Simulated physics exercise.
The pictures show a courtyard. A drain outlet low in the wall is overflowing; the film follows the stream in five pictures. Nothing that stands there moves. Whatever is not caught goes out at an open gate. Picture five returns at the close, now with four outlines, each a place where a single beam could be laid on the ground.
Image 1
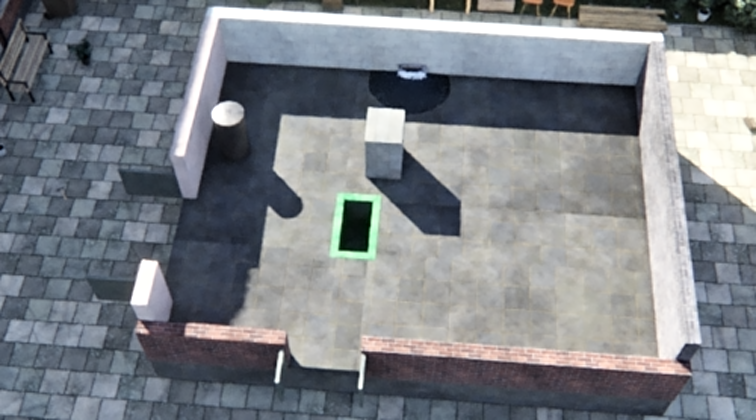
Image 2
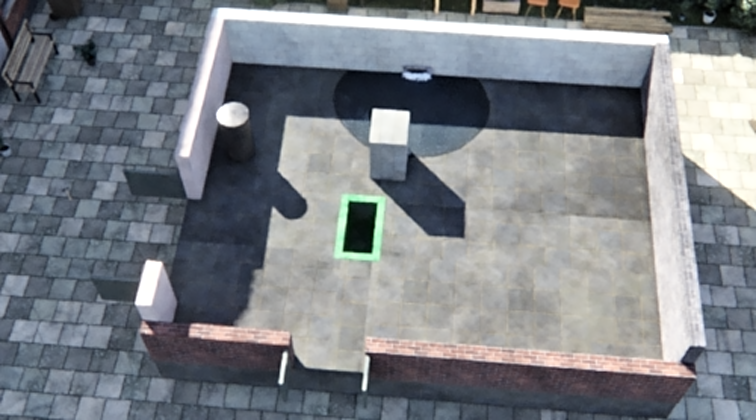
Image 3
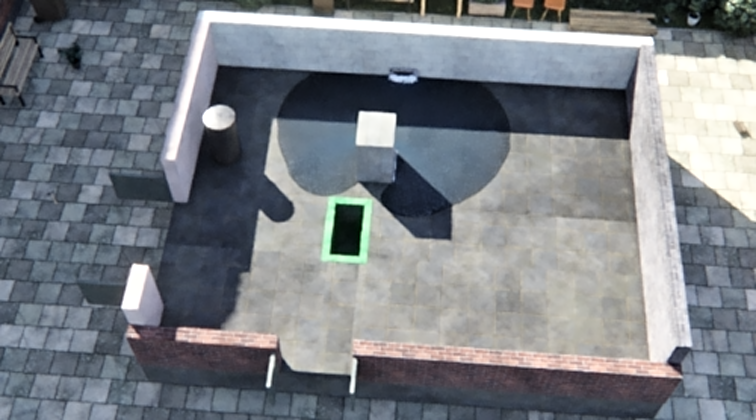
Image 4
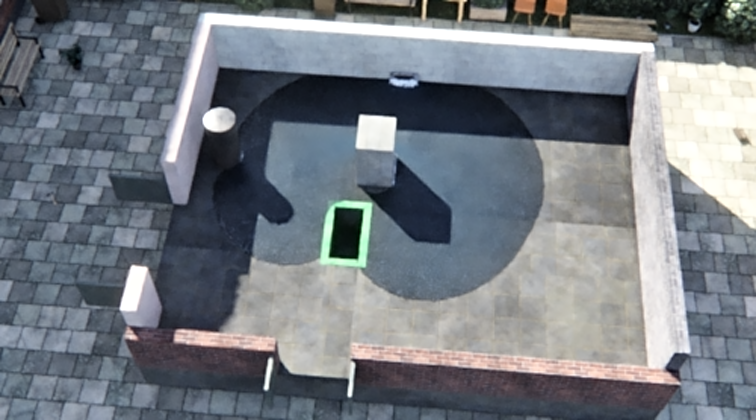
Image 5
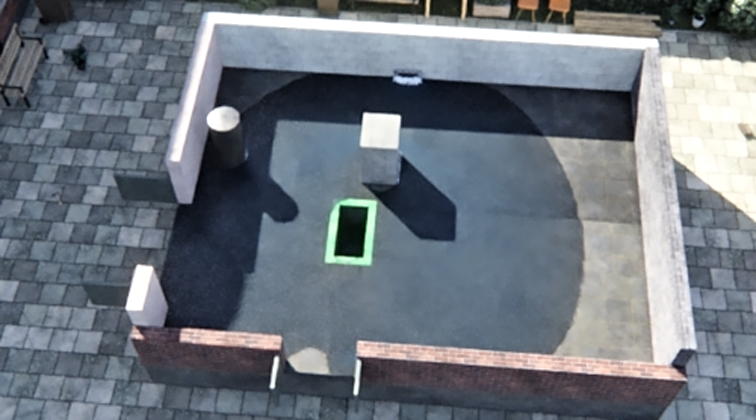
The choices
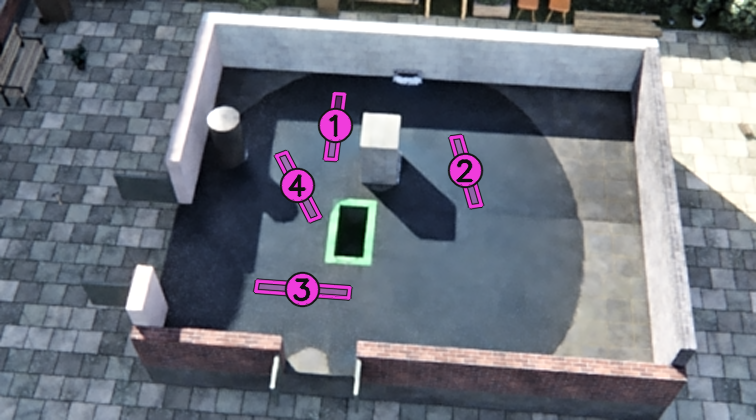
A walled courtyard with a grey floor fills the view from high above, ringed by paving, with pale walls behind and at the sides and low brick walls in front. A white block stands near the middle, a round post at left, and a green-framed dark gully between block and front opening. Dark wetness spreads from the back wall around the block, reaches the gully, then covers most of the floor, while the camera shifts slightly.
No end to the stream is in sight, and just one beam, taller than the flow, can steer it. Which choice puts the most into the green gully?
Position 4.
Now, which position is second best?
The answer is 1.
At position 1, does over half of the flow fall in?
No.
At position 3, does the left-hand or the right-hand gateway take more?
The right one.
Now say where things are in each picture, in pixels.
Outfall at (412, 69); green gully at (356, 226); open gate at (185, 248); open gate at (327, 355); front seen at (385, 101), 3 % of the ground wet; green gully still dry, in the first frame.
Front seen at (446, 150), 10 % of the ground wet; green gully still dry, in the second frame.
Front seen at (294, 178), 22 % of the ground wet; green gully still dry, in the third frame.
Front seen at (261, 258), 41 % of the ground wet; green gully taking water, in the fourth frame.
Front seen at (166, 305), 70 % of the ground wet; green gully taking water, in the fifth frame.
On the marked copy, 1 from (330, 159) to (339, 93); 2 from (456, 137) to (476, 205); 3 from (256, 286) to (349, 292); 4 from (281, 154) to (314, 218).
With 1, about 21 % of the stream goes into the green gully, about 73 % out by the gates.
With 2, about 12 % of the stream goes into the green gully, about 82 % out by the gates.
With 3, about 14 % of the stream goes into the green gully, about 80 % out by the gates.
With 4, about 31 % of the stream goes into the green gully, about 63 % out by the gates.
